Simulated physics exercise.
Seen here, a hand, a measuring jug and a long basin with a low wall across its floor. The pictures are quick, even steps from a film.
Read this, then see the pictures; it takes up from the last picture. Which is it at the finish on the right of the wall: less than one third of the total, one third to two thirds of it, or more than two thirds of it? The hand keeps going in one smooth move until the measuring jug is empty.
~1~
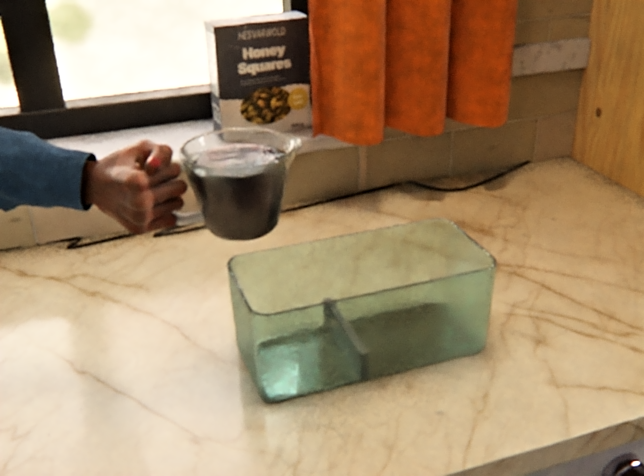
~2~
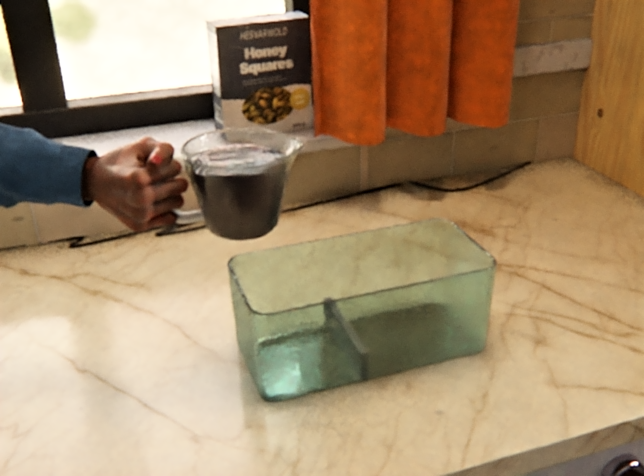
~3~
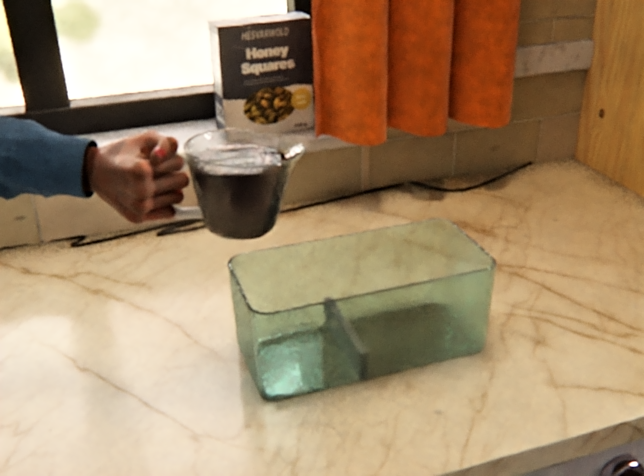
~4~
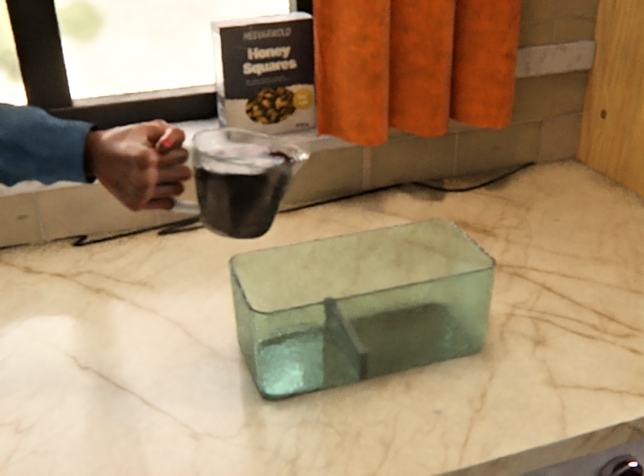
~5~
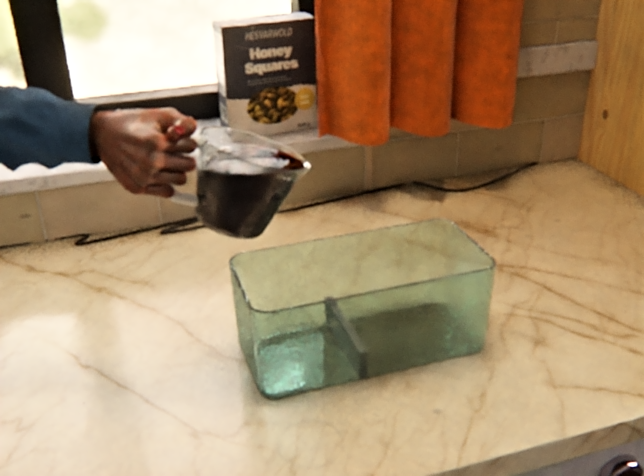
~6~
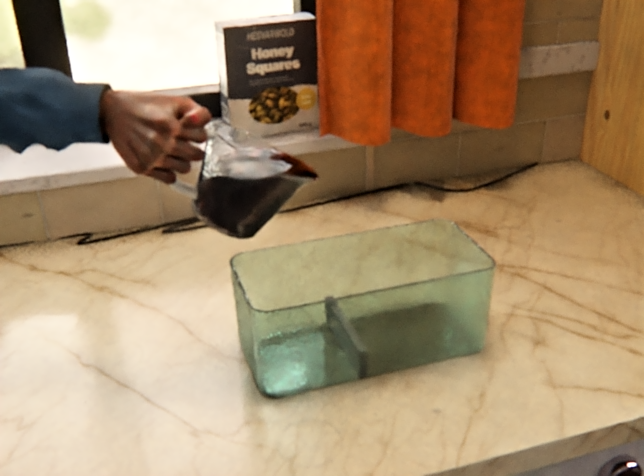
At the finish the right of the wall has one third to two thirds of the total.
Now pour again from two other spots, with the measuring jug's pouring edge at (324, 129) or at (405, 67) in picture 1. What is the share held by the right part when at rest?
Around 80 percent first, around 65 percent second.
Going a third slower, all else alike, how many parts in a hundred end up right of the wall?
Near 60 parts in a hundred.
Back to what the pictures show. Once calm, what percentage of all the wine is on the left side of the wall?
50 % or thereabouts.
A moment on, the measuring jug is tipped on its side and 35 per cent is still to pour, 9 is left of the wall and 29 right of it.
Next, the measuring jug is tipped right over and 3 per cent is still to pour, 46 is left of the wall and 46 right of it.
Then the measuring jug is tipped right over and 0 per cent is still to pour, 52 is left of the wall and 46 right of it.
Later the measuring jug is tipped right over and 0 per cent is still to pour, 52 is left of the wall and 47 right of it.
Finally, 52 per cent lies left of the wall, 47 right of it and 1 outside.
